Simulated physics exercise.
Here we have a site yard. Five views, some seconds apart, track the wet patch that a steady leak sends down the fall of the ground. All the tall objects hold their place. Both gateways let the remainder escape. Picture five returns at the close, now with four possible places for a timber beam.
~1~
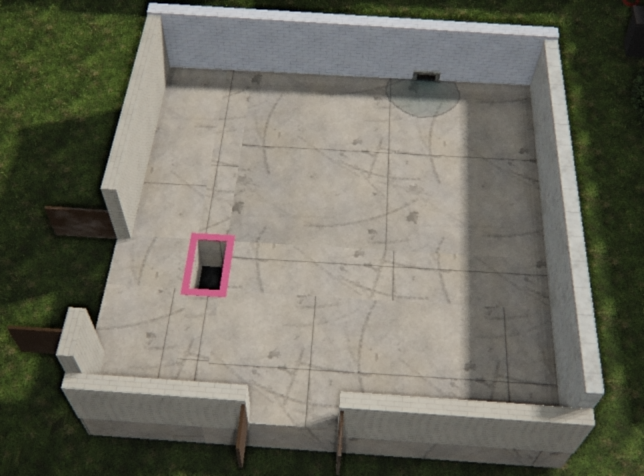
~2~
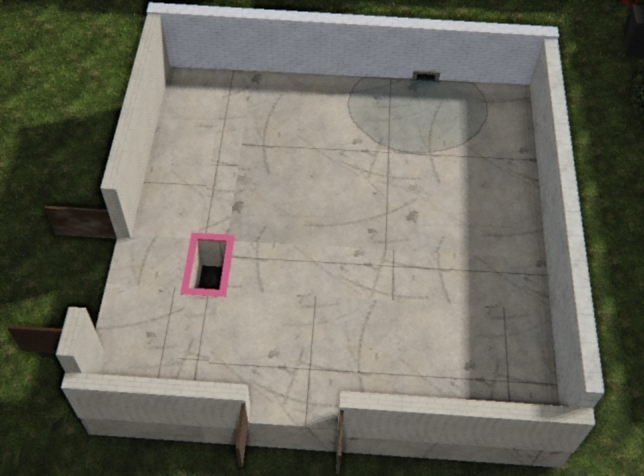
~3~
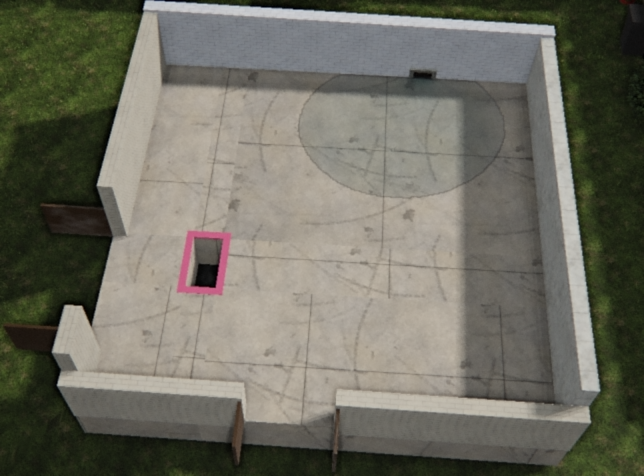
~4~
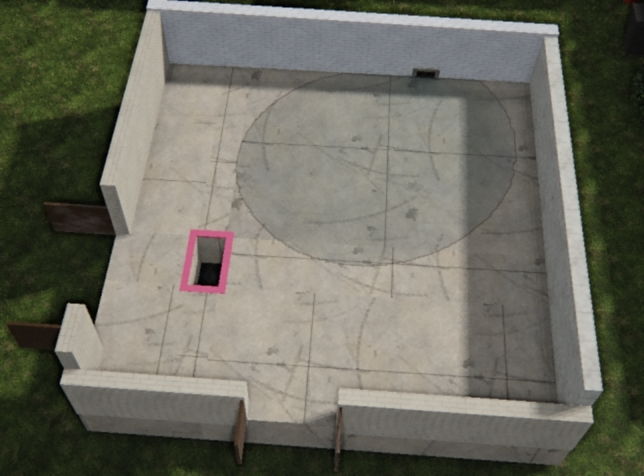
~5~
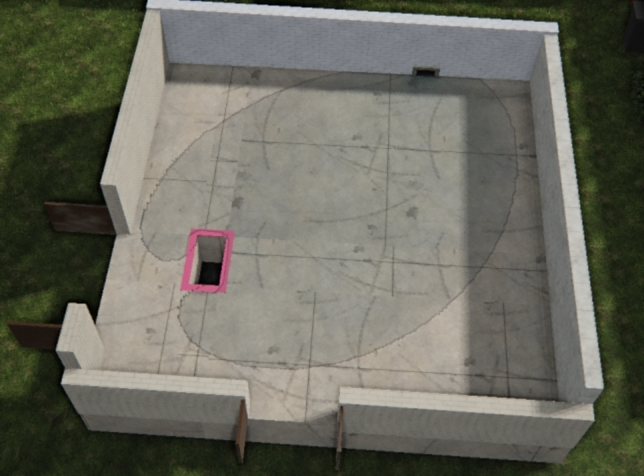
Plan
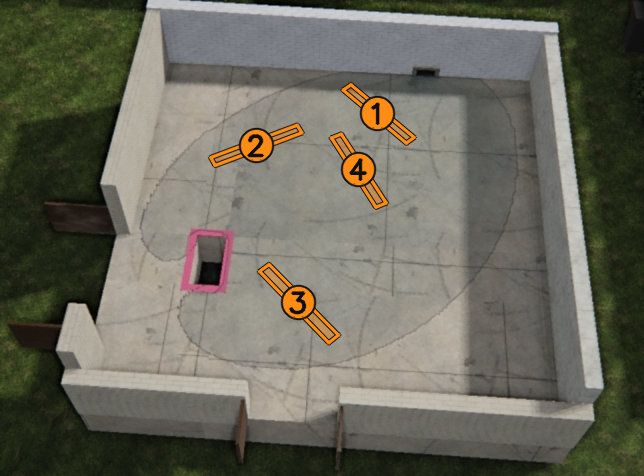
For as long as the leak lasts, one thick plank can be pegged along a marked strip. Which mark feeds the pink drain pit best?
3.
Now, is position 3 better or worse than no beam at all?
It is better.
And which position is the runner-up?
2 it is.
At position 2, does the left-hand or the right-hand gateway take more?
The left one.
On the marked copy, 1 from (347, 87) to (410, 140); 2 from (212, 161) to (299, 129); 3 from (264, 267) to (333, 338); 4 from (336, 136) to (381, 205).
With 1, about 6 % of the stream goes into the pink drain pit, about 94 % out by the gates.
With 2, about 23 % of the stream goes into the pink drain pit, about 77 % out by the gates.
With 3, about 38 % of the stream goes into the pink drain pit, about 61 % out by the gates.
With 4, about 8 % of the stream goes into the pink drain pit, about 92 % out by the gates.
